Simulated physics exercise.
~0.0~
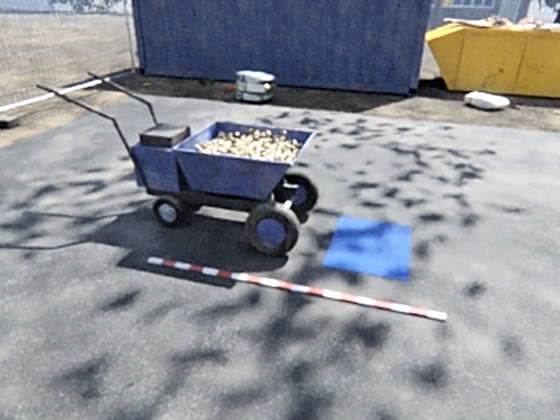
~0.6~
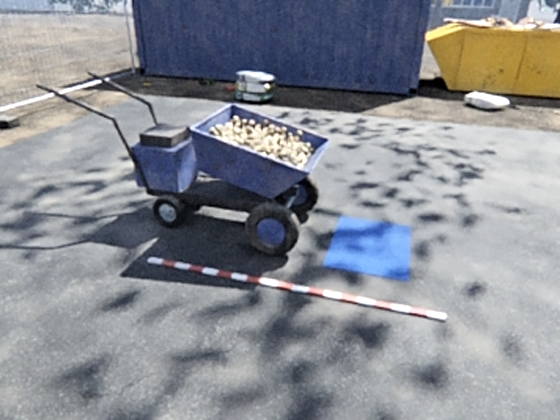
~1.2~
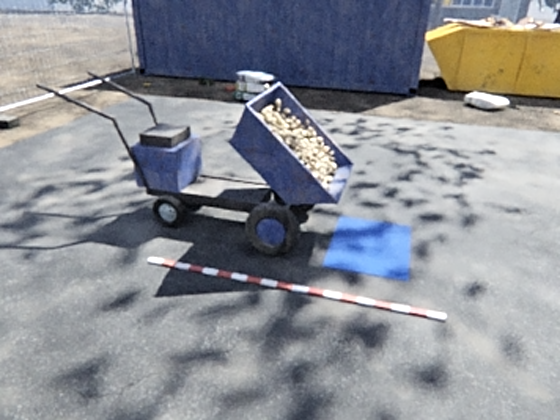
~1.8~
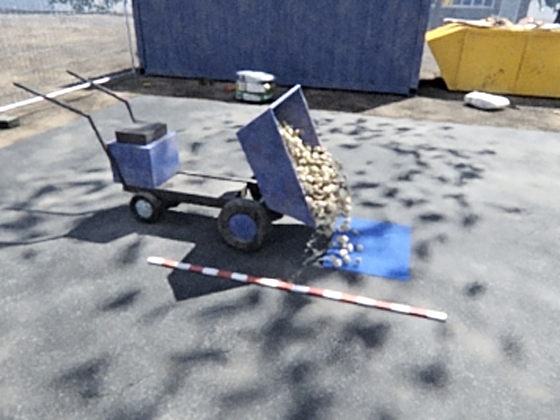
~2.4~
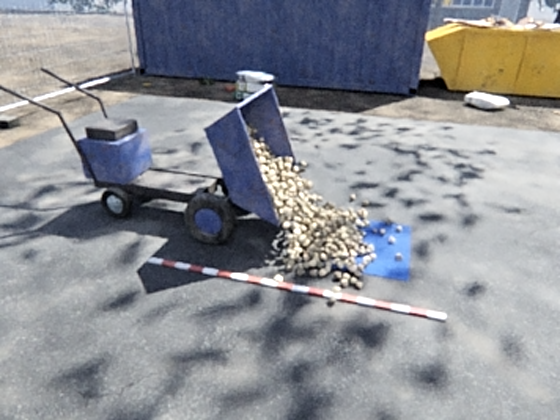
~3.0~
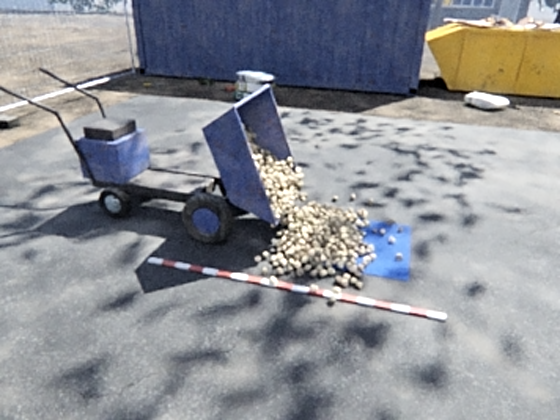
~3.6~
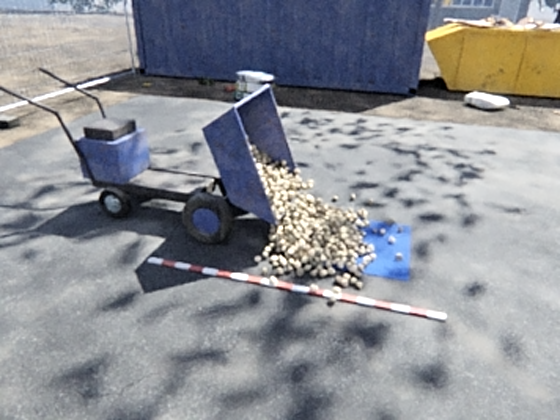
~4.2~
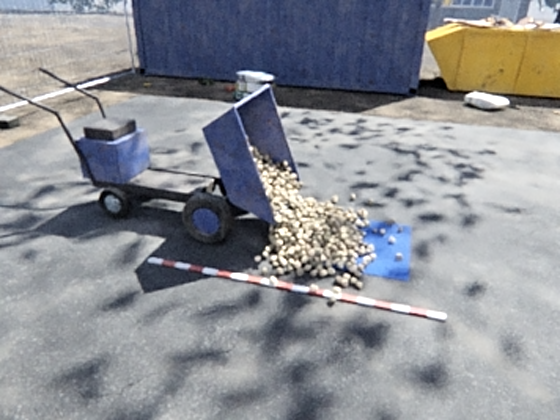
Blue motor barrow tipping its skip and backing left, spilling pale stones into a heap mostly short of a blue sheet.
